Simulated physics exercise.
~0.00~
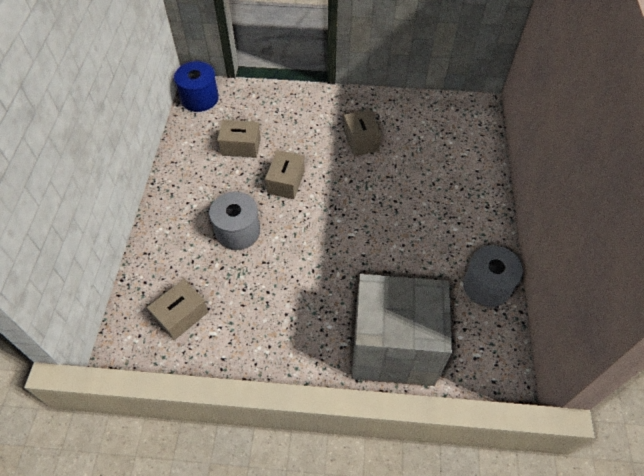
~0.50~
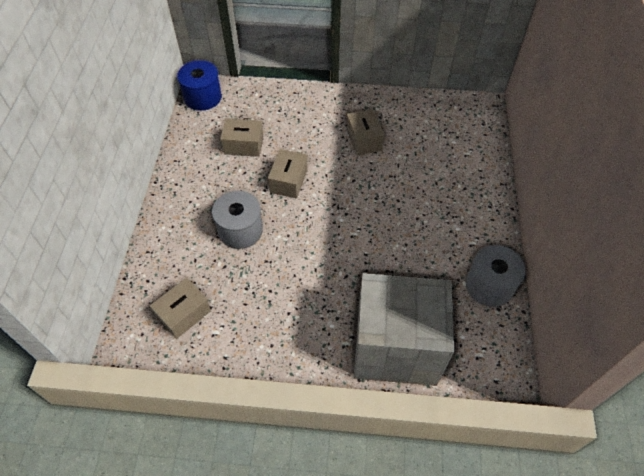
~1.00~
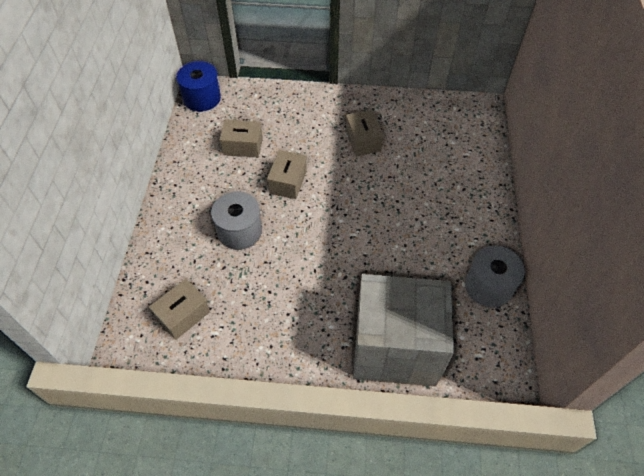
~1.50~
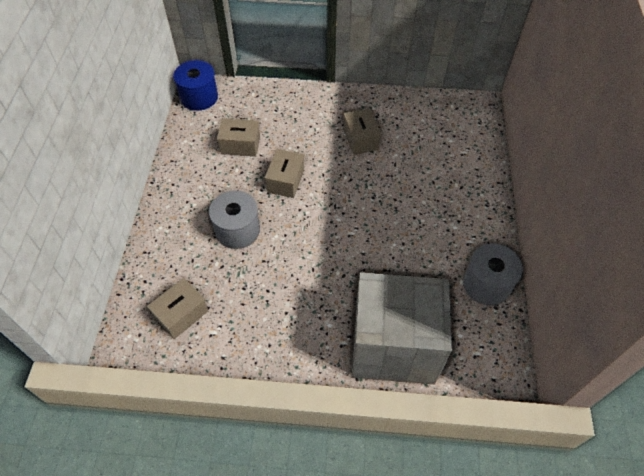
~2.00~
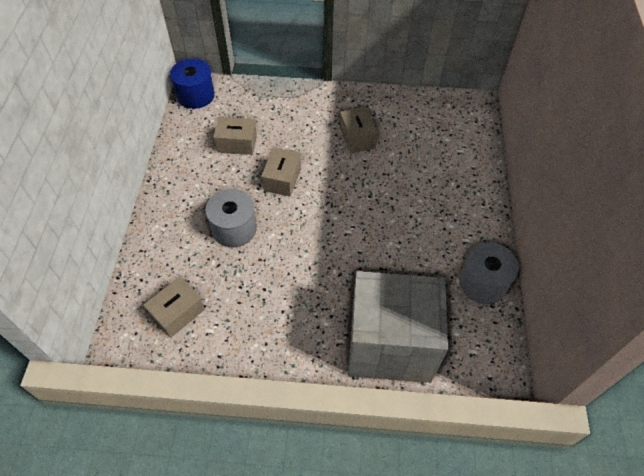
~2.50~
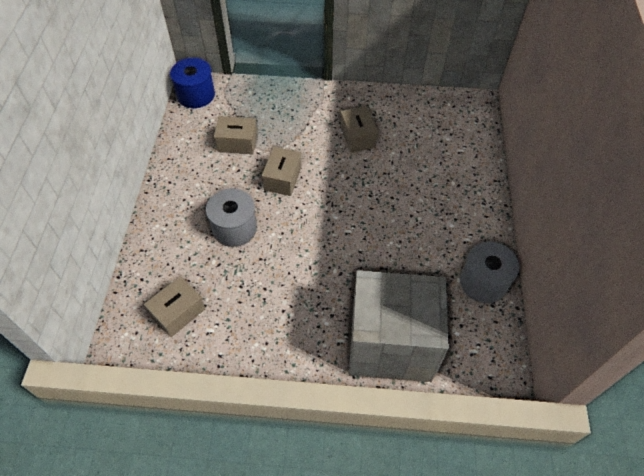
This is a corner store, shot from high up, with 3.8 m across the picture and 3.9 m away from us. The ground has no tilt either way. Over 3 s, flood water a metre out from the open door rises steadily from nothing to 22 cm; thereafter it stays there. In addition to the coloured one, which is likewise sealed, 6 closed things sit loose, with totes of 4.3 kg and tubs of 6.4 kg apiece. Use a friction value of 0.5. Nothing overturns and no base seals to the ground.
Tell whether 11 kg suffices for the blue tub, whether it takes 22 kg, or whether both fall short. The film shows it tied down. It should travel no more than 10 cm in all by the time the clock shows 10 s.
11 kg suffices.
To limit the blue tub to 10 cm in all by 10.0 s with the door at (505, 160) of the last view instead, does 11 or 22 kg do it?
In that case both options fail.
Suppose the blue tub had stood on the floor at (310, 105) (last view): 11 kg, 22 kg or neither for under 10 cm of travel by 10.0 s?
Outcome - failure with both.
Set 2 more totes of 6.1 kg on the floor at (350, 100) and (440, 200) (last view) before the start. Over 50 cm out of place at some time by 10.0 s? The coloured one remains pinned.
Those two come out inside the line and inside the line, in that order.
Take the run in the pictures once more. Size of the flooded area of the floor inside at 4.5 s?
About 8.5 m2.
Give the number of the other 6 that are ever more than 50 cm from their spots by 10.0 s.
Tally: 6.
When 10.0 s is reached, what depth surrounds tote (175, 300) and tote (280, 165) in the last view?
First roughly 12 cm, second roughly 11 cm.
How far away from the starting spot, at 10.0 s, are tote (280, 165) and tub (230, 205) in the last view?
In that order: 200 cm, 140 cm.
After 3.5 s the blue tub would be 0 cm from its start with 11 kg and 0 cm from its start with 22 kg; 2 cm of water round it then.
After 4.5 s the blue tub would be 0 cm from its start with 11 kg and 0 cm from its start with 22 kg; 3 cm of water round it then.
After 7.0 s the blue tub would be 0 cm from its start with 11 kg and 0 cm from its start with 22 kg; 5 cm of water round it then.
After 10.0 s the blue tub would be 0 cm from its start with 11 kg and 0 cm from its start with 22 kg; 6 cm of water round it then.
